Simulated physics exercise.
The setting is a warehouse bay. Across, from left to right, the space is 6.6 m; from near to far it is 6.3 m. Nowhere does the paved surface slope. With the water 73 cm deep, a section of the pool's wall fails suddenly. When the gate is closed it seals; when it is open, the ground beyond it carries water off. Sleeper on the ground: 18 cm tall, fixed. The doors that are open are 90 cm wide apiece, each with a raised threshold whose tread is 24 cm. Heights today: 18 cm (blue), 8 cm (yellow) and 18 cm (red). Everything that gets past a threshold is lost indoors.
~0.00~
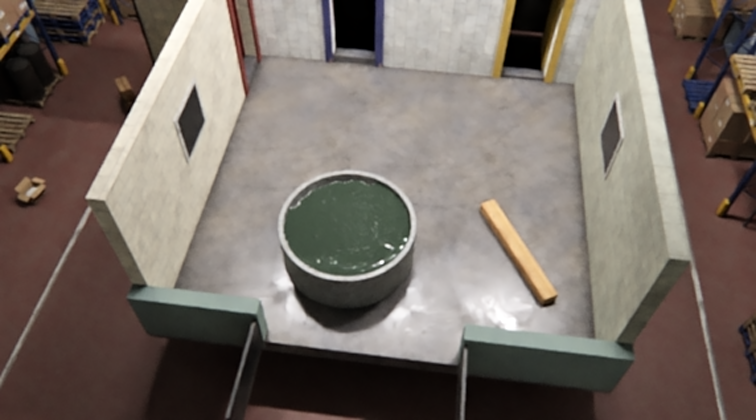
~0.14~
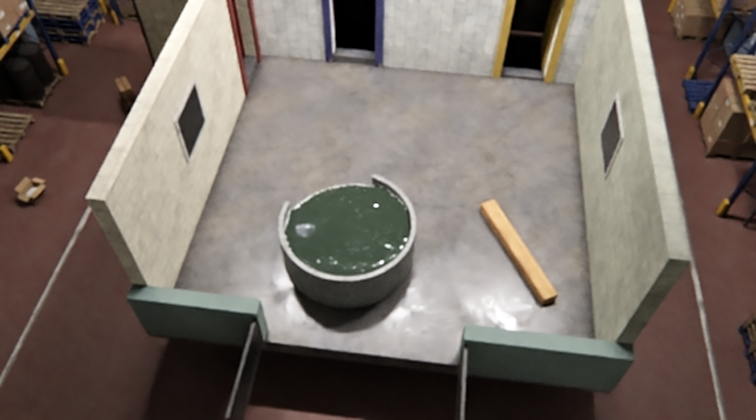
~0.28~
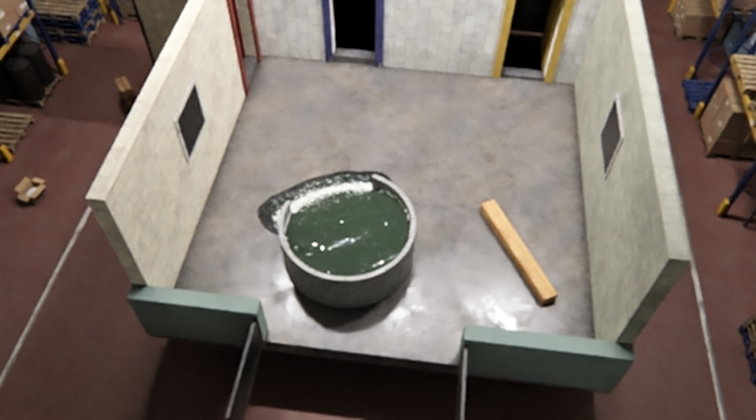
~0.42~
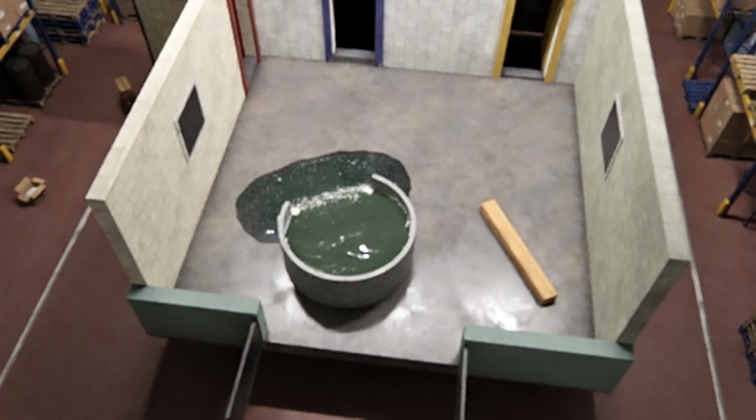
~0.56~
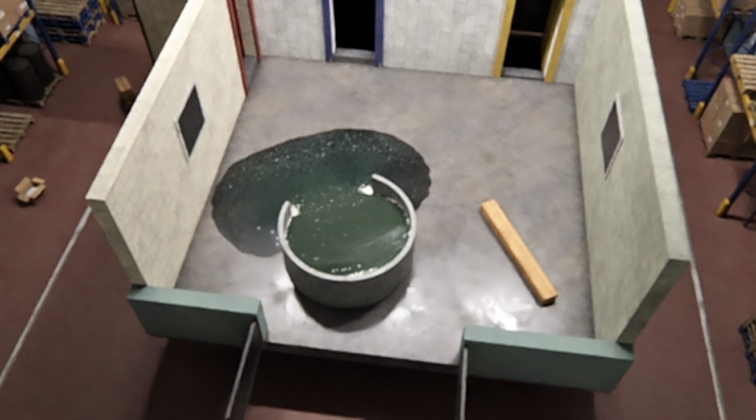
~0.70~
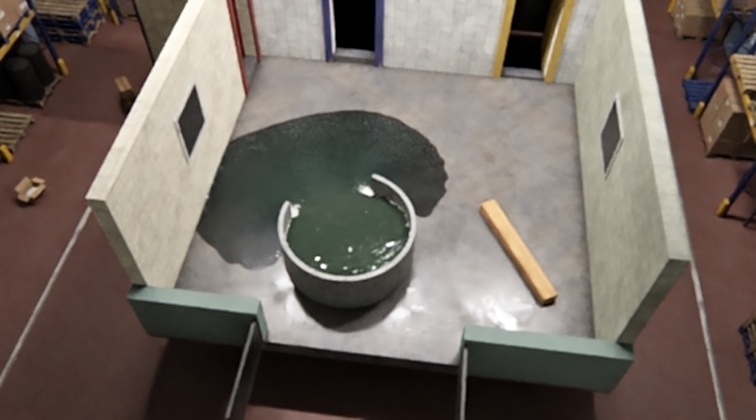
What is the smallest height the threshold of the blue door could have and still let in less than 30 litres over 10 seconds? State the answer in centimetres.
About 18 cm.
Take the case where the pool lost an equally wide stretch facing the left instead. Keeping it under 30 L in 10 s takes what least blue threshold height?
Close to 9.5 cm at the least.
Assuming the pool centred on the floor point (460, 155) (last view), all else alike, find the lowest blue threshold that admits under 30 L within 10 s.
Some 16 cm.
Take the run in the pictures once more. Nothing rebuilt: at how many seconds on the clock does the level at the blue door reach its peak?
Peak time: About 2.8 s.
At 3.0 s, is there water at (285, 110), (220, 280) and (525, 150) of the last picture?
In that order: Wet, wet, not reached.
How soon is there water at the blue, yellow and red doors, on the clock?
Arrival times - blue 1.2 s, yellow 2.6 s, red 1.2 s.
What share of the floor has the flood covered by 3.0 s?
About 45 per cent.
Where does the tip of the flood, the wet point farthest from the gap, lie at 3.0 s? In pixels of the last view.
Around (534, 85).
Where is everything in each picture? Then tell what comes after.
In the first frame, the pool at (348, 225) is whole and still, 73 cm deep; the blue door at (354, 24) is dry.
In the second frame, the gap is on the far side, the front 0.3 m out at a hidden place; the back of the pool holds 73 cm.
In the third frame, the gap is on the far side, the front 0.7 m out at (380, 176); the back of the pool holds 73 cm.
In the fourth frame, the front is at (253, 186), 1.2 m from the gap on the far side; 3.3 m2 of floor is wet, 72 cm left at the back.
In the fifth frame, the gap is on the far side, the front 1.8 m out at (240, 164); the back of the pool holds 64 cm.
In the sixth frame, the front is at (227, 148), 2.3 m from the gap on the far side; 8.6 m2 of floor is wet, 56 cm left at the back; 1.5 m in a straight line remain to the blue door at (354, 24).
After 1.4 s water covers 40 % of the floor, deepest (28 cm) near (331, 202); 15 cm at the blue door, 0 litres in over its 18 cm threshold.
After 3.0 s water covers 45 % of the floor, deepest (34 cm) near (258, 65); 25 cm at the blue door, 19 litres in over its 18 cm threshold.
After 10.0 s water covers 95 % of the floor, deepest (13 cm) near (591, 366); 5 cm at the blue door, 30 litres in over its 18 cm threshold.
At the blue door as built, the water arrived by 1.2 s and peaked near 27 cm at 2.8 s.
With a threshold of 15 cm, 57 litres would have come in within the 10 s; with 20.5 cm, 15 litres. So under 30 litres takes about 18 cm.
